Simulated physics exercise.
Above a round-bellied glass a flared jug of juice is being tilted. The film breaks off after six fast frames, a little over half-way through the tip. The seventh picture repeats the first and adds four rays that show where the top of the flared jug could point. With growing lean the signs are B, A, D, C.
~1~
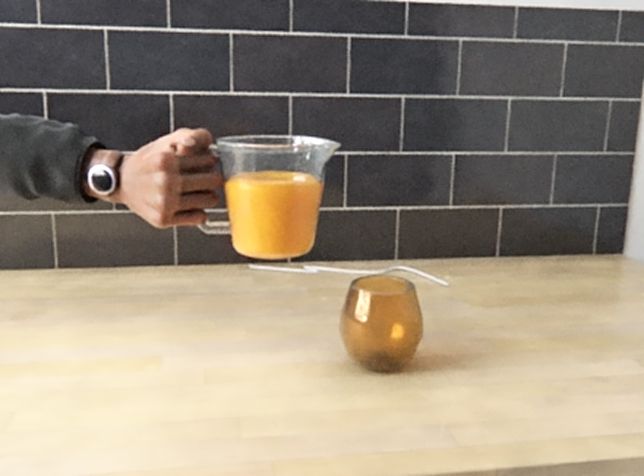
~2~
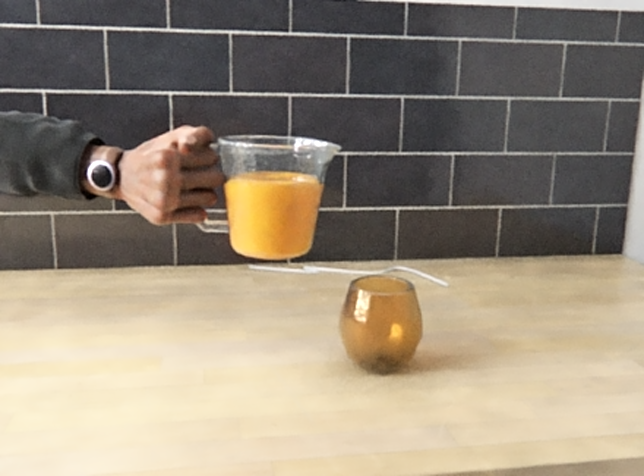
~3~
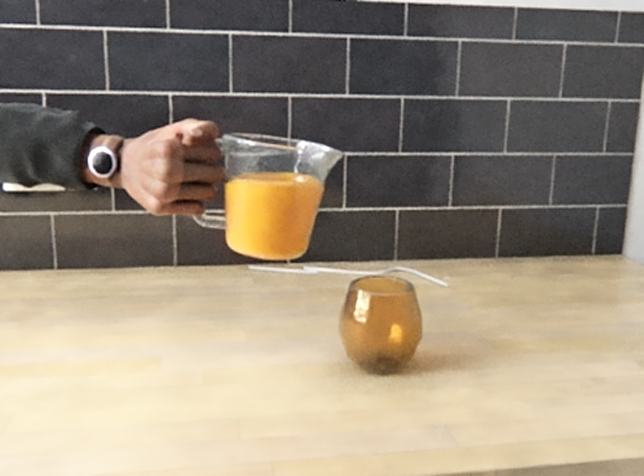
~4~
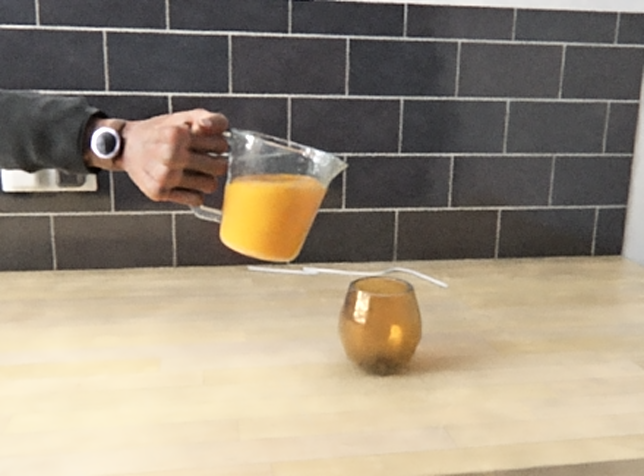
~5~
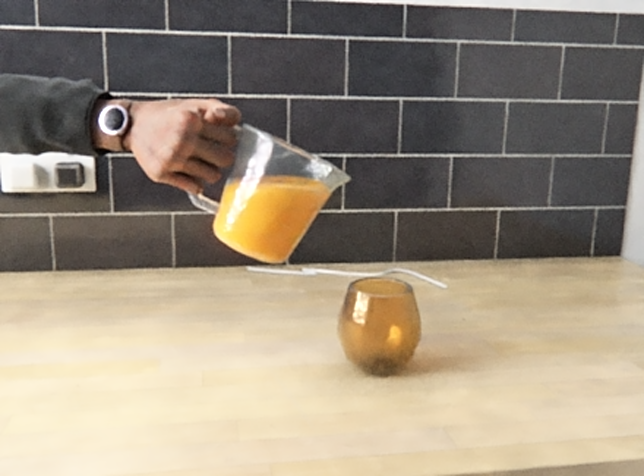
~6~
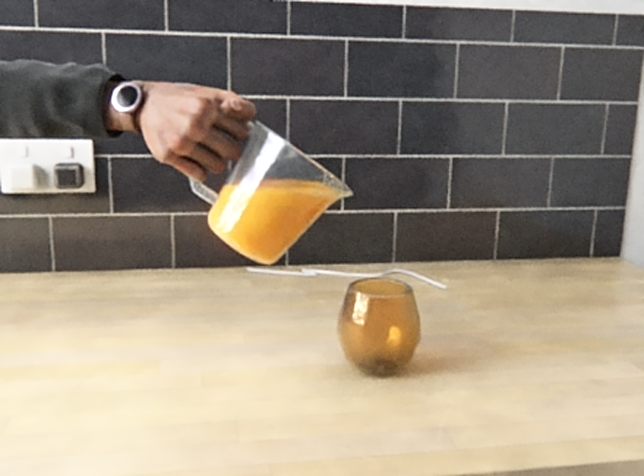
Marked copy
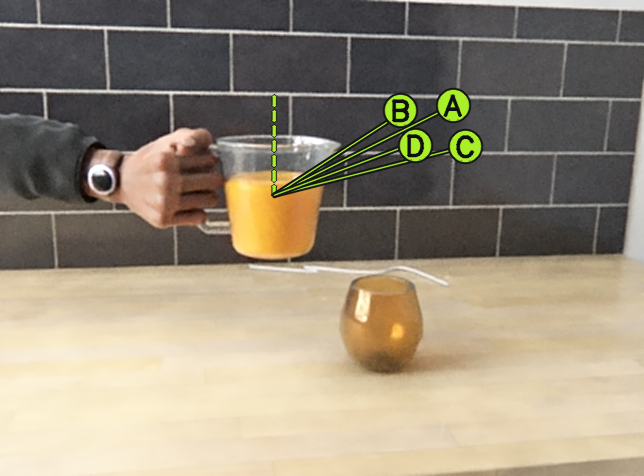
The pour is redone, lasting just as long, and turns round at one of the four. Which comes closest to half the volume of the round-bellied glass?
A.
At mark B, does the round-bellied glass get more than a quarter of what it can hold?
Yes.
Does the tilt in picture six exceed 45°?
No, it does not.
On the marked copy, A at (438, 112); B at (386, 122); C at (448, 150); D at (398, 148).
Choosing A, the round-bellied glass ends with about 51 % of what it can hold.
Choosing B, the round-bellied glass ends with about 36 % of what it can hold.
Choosing C, the round-bellied glass ends with about 76 % of what it can hold; 4 % of the juice is spilt.
Choosing D, the round-bellied glass ends with about 63 % of what it can hold; 3 % of the juice is spilt.
